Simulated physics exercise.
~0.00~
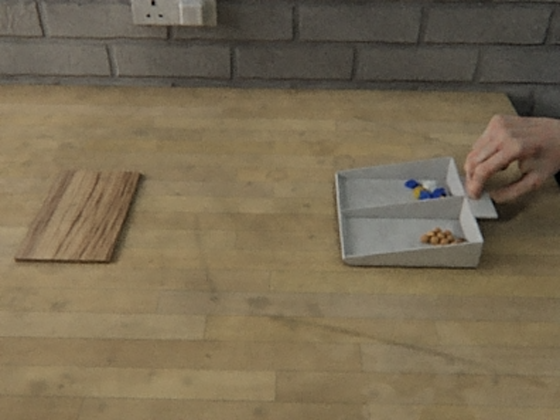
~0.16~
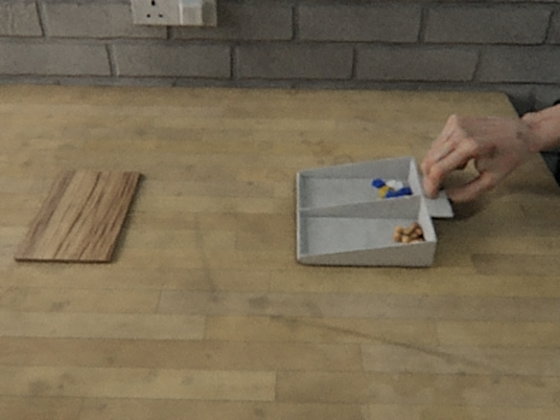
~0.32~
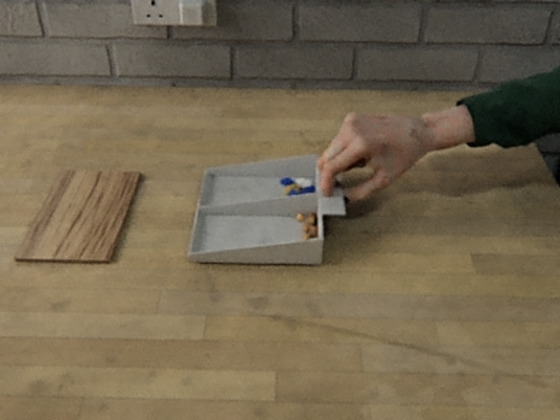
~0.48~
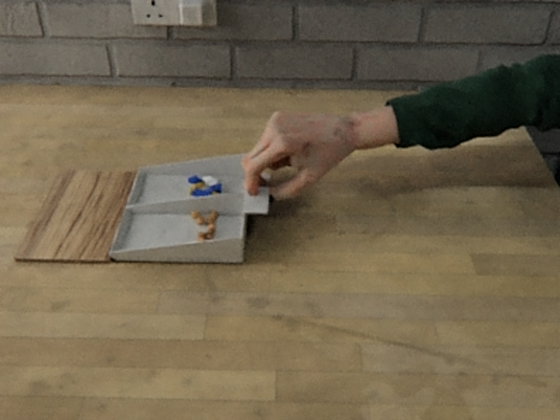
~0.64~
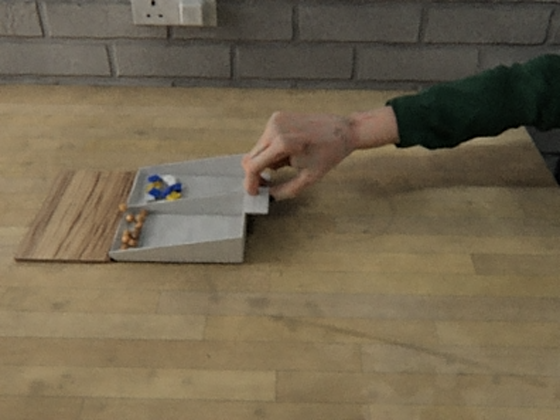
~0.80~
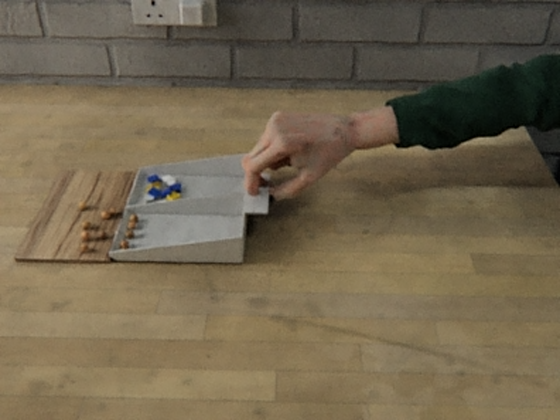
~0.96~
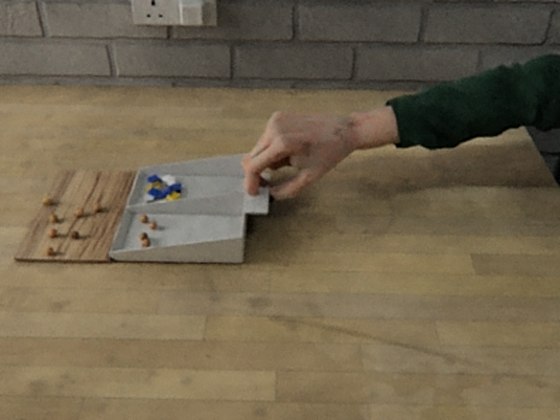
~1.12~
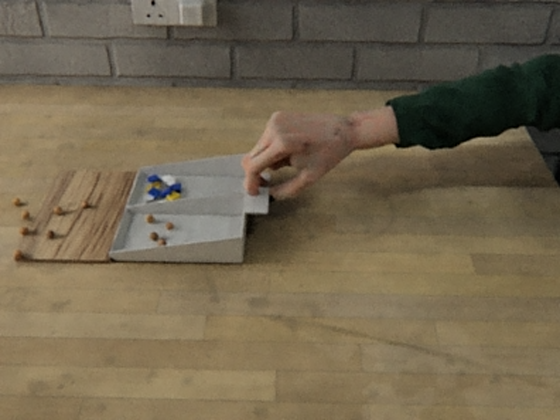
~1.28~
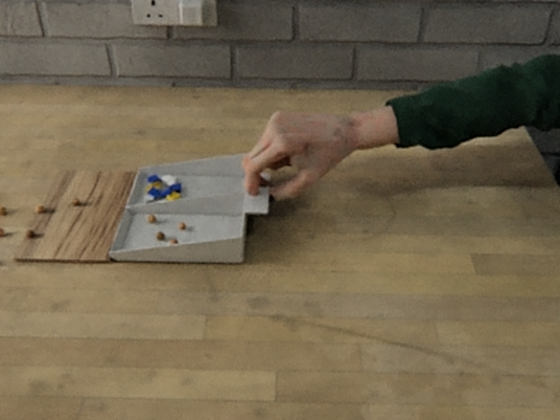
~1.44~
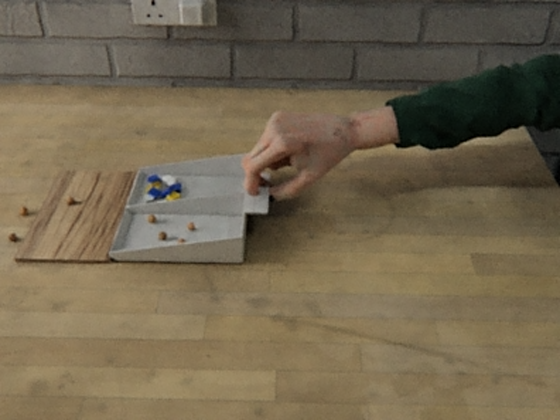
A hand slid a shallow two-part grey tray left across a wooden table until it stopped against a flat board, and most of the small brown pieces rolled out over the board while the blue, white and yellow ones shifted forward but stayed inside.
